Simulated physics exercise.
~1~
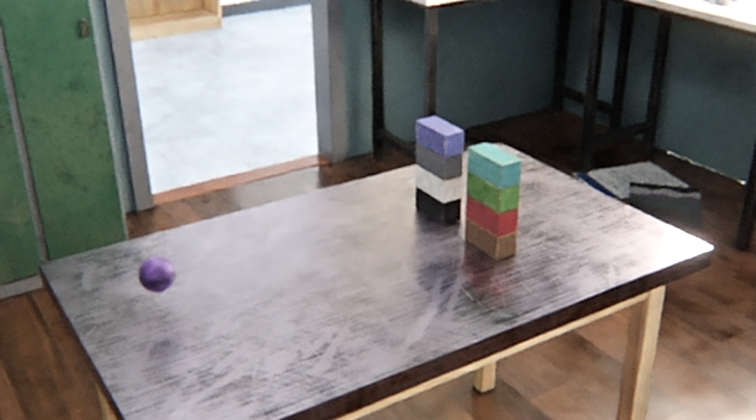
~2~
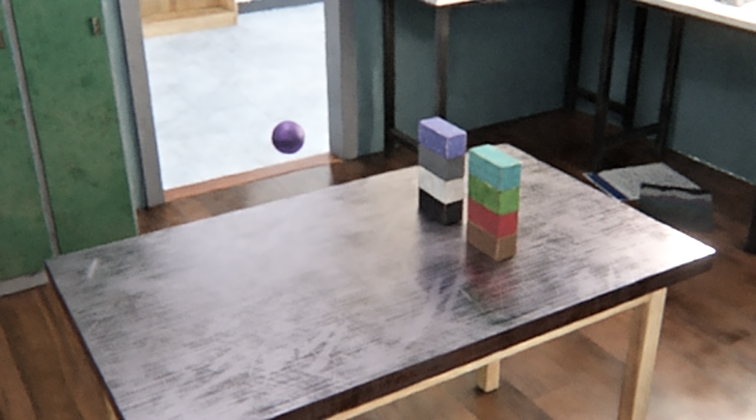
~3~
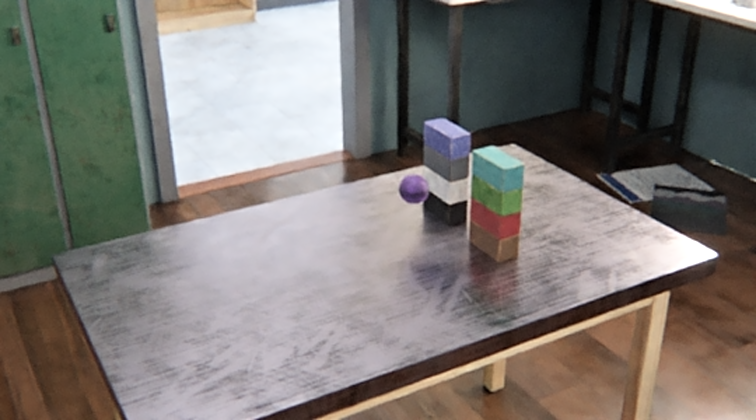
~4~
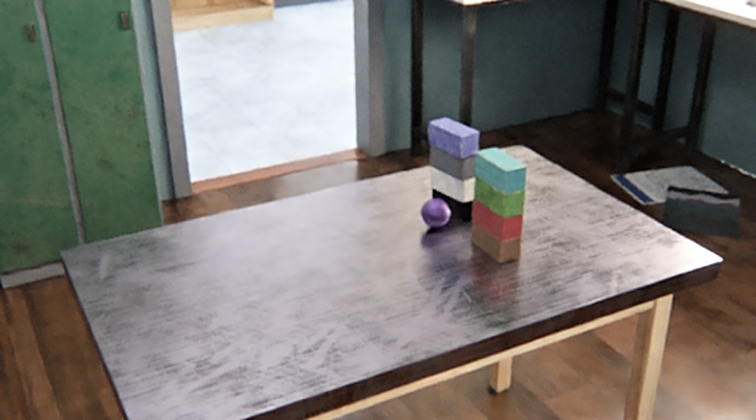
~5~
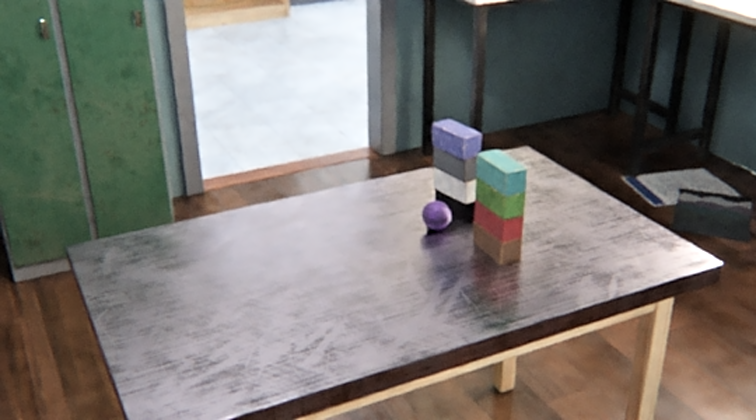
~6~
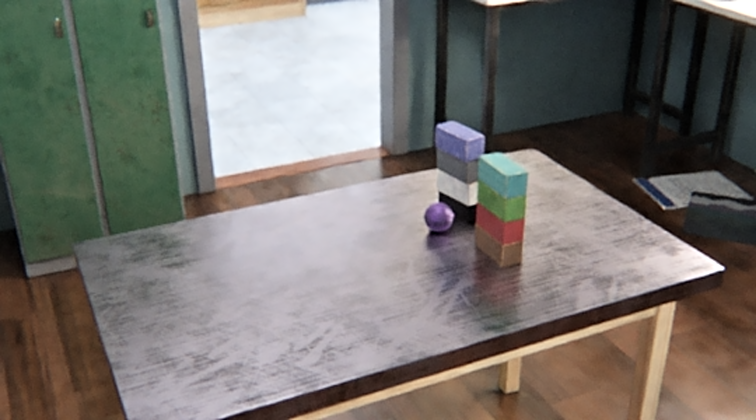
In the video, a purple ball flies rightward over a dark tabletop toward two short stacks of colored blocks, strikes the rear stack, and drops beside its base, nudging the black bottom block slightly, while both stacks stay standing as the ball rests next to them.
